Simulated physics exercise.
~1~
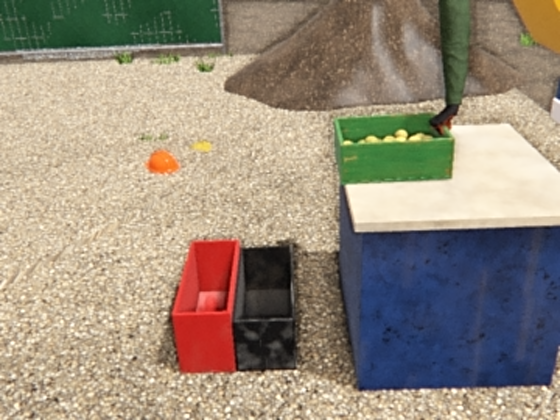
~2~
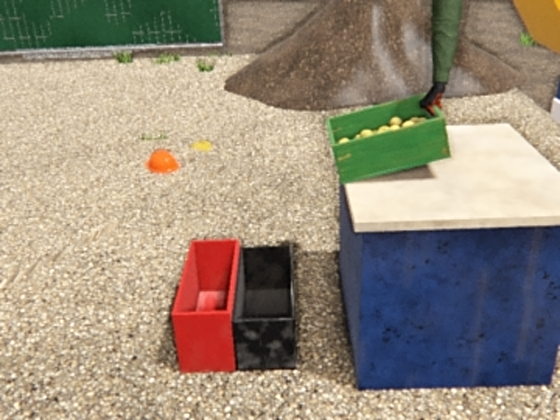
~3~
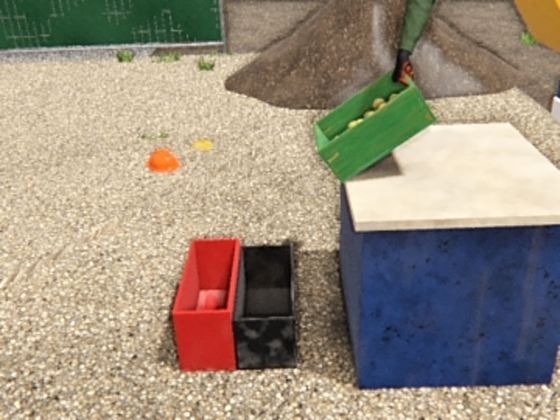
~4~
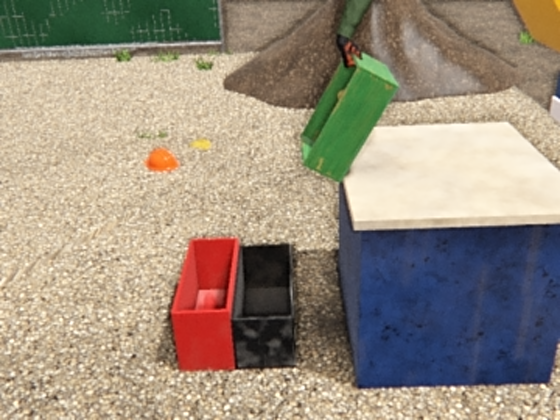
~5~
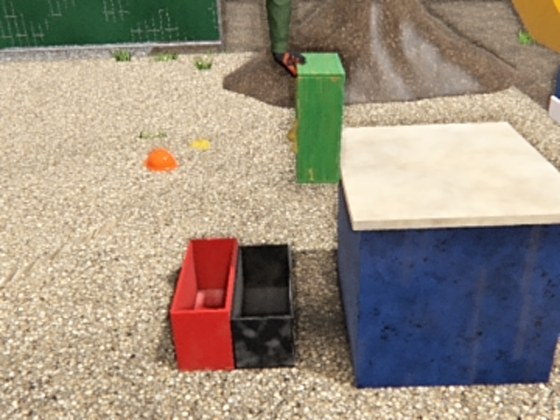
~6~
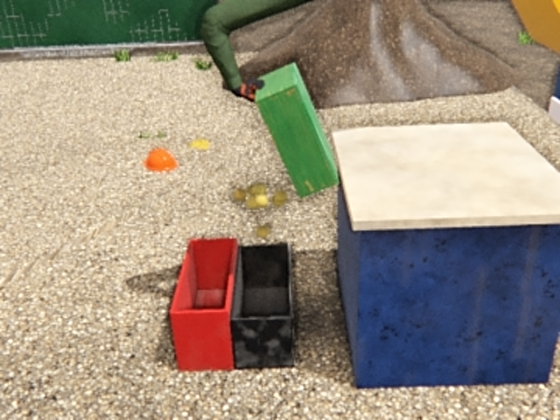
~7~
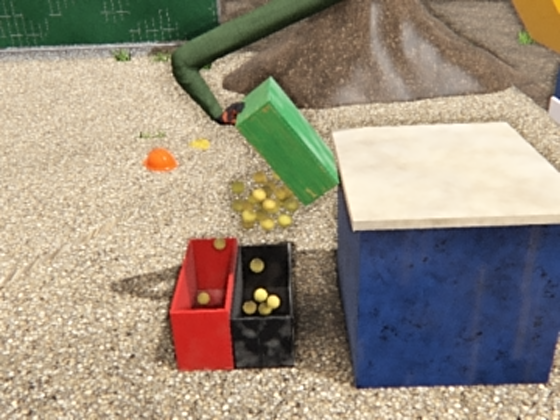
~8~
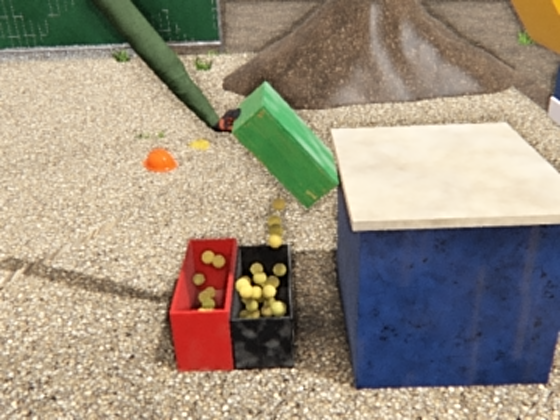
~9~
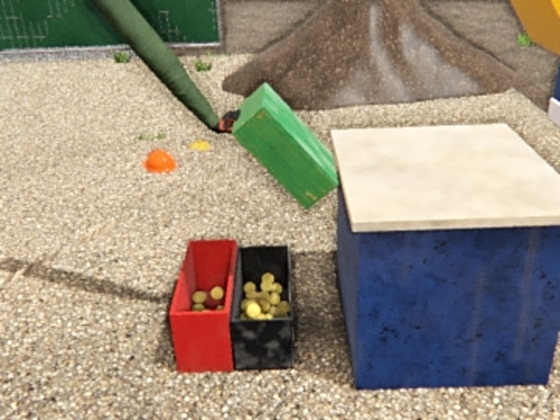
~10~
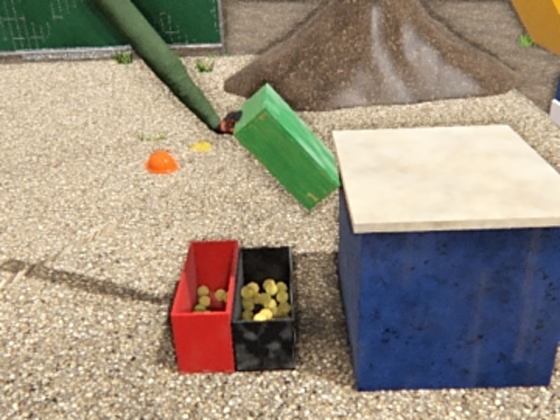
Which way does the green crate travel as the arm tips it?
The green crate moves to the left, away from the top of the bench and toward the containers below.
